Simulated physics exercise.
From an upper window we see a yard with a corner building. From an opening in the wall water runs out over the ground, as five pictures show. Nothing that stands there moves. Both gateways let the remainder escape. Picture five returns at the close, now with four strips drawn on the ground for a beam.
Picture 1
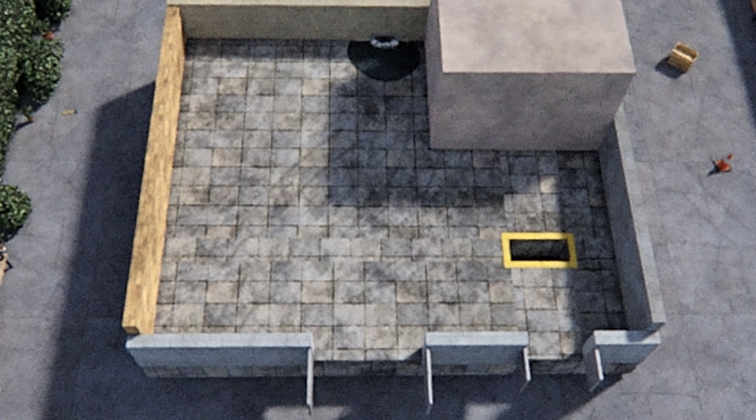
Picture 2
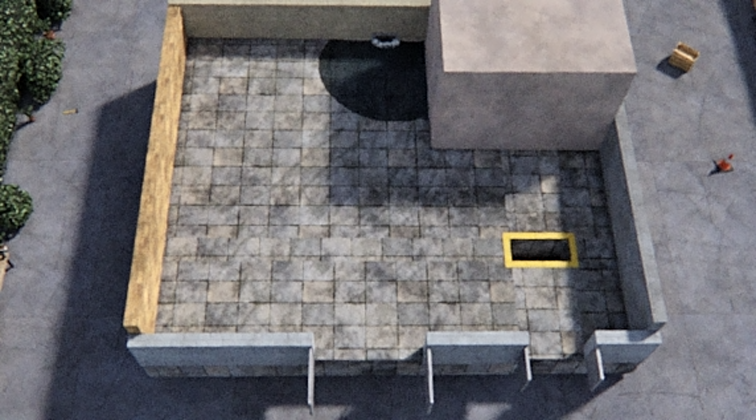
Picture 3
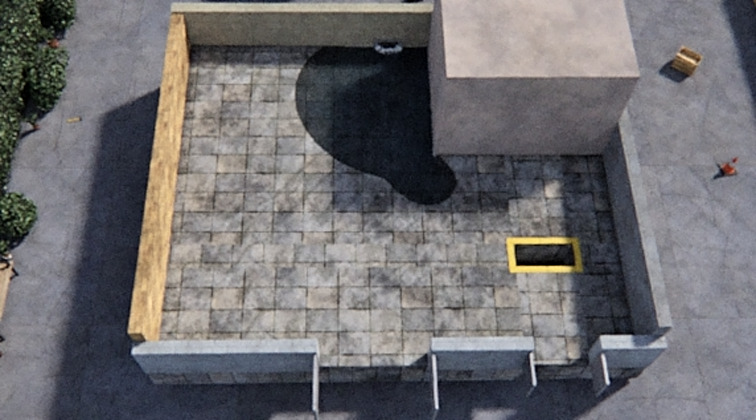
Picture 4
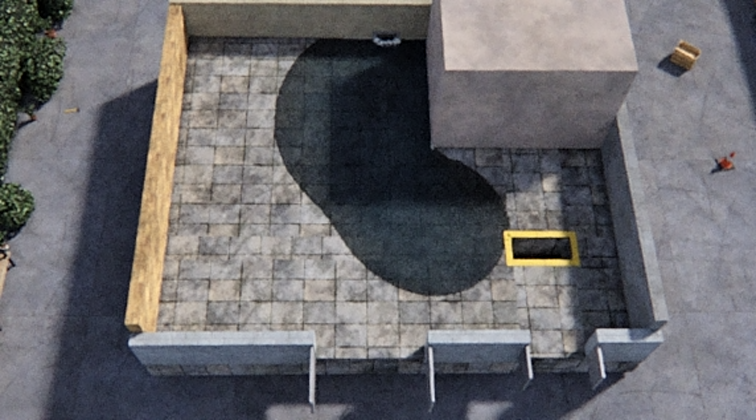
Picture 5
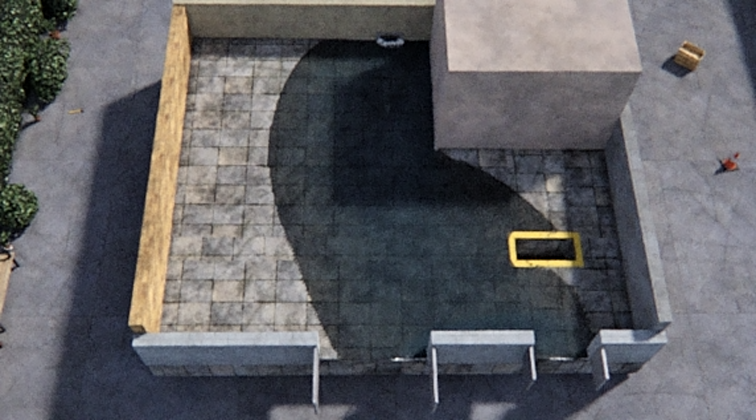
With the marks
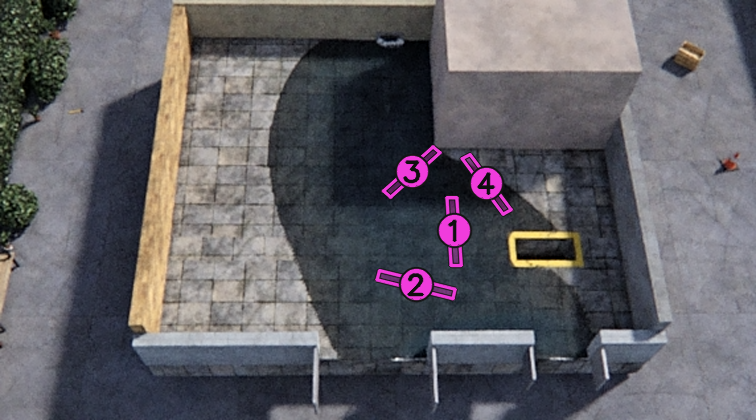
In a walled, paved yard with a block-like corner building, seen from above, a dark wet patch appears by the back wall and widens. It spreads past the building's corner and down across the paving, then reaches the front openings and the yellow-edged drain pit, leaving the left side dry.
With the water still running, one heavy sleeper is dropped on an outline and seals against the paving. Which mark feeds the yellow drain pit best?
The answer is position 2.
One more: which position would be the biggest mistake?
Position 3.
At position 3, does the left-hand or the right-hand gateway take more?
The left gate.
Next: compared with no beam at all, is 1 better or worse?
It is worse.
On the marked copy, 1 from (456, 265) to (451, 197); 2 from (378, 275) to (454, 293); 3 from (387, 194) to (436, 149); 4 from (466, 156) to (507, 211).
With 1, about 10 % of the stream goes into the yellow drain pit, about 90 % out by the gates.
With 2, about 17 % of the stream goes into the yellow drain pit, about 83 % out by the gates.
With 3, next to none of the stream goes into the yellow drain pit, about 99 % out by the gates.
With 4, about 13 % of the stream goes into the yellow drain pit, about 87 % out by the gates.
